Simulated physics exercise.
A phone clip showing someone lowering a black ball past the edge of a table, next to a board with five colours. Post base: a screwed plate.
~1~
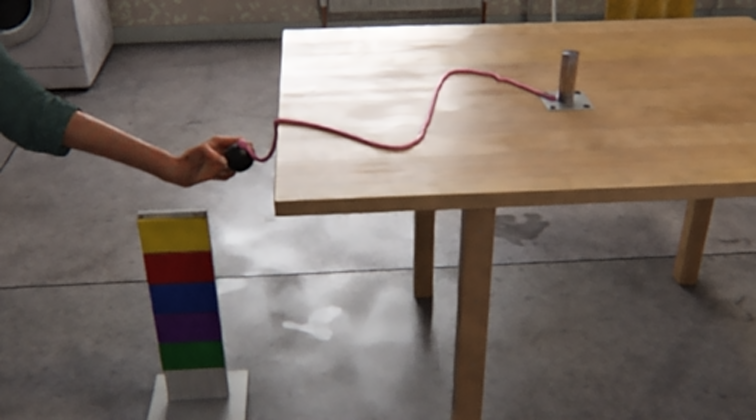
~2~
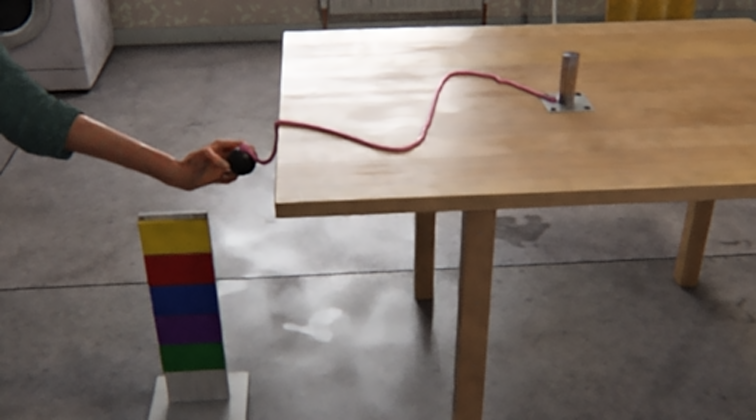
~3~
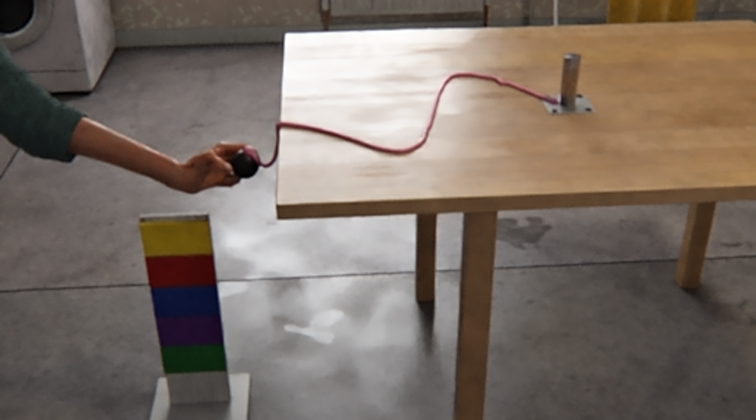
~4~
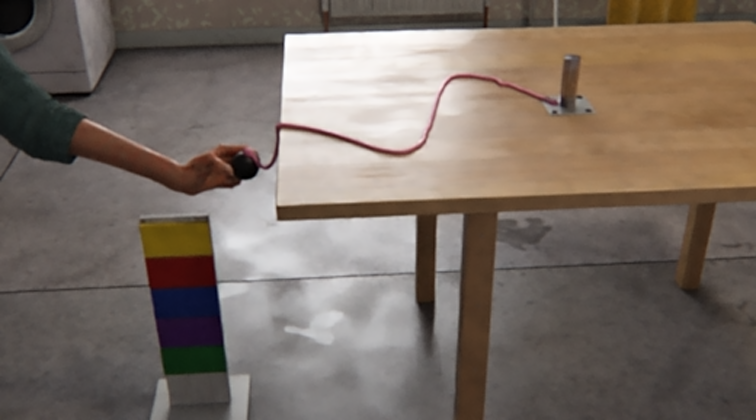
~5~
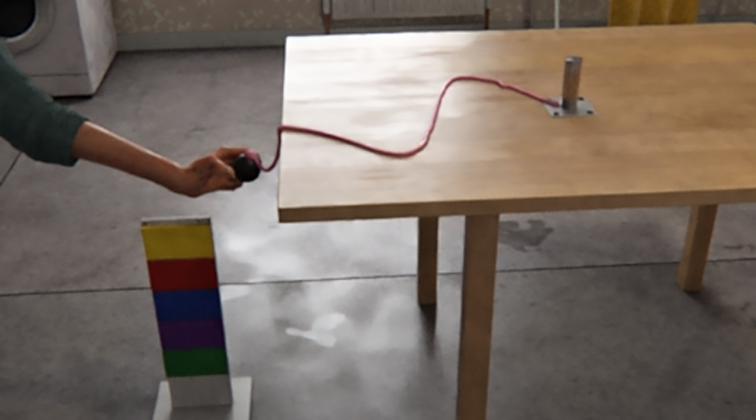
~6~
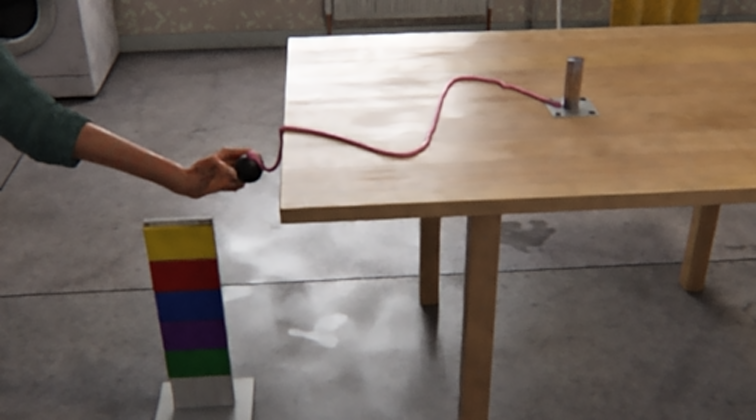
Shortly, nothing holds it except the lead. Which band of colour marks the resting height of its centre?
The green band marks it.
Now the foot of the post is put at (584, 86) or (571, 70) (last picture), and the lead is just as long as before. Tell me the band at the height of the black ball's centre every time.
Try one - purple; try two - purple.
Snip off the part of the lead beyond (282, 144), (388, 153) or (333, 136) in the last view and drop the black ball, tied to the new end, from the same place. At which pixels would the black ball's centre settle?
So, going through them: (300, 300) first, (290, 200) next, (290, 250) last.
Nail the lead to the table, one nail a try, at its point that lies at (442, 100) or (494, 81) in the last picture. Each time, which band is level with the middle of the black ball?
Blue, then purple.
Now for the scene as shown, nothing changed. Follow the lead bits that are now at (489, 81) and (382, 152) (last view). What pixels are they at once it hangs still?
The first one ends up at (457, 109) and the second one at (291, 188).
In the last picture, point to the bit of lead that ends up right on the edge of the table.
That point sits at about (432, 131).
Early on, ball near (272, 330); level with purple.
Midway, ball near (317, 336); level with green.
Near the end, ball near (293, 350); level with green.
Finally, ball near (303, 347); level with green. Its middle rests at the green band.
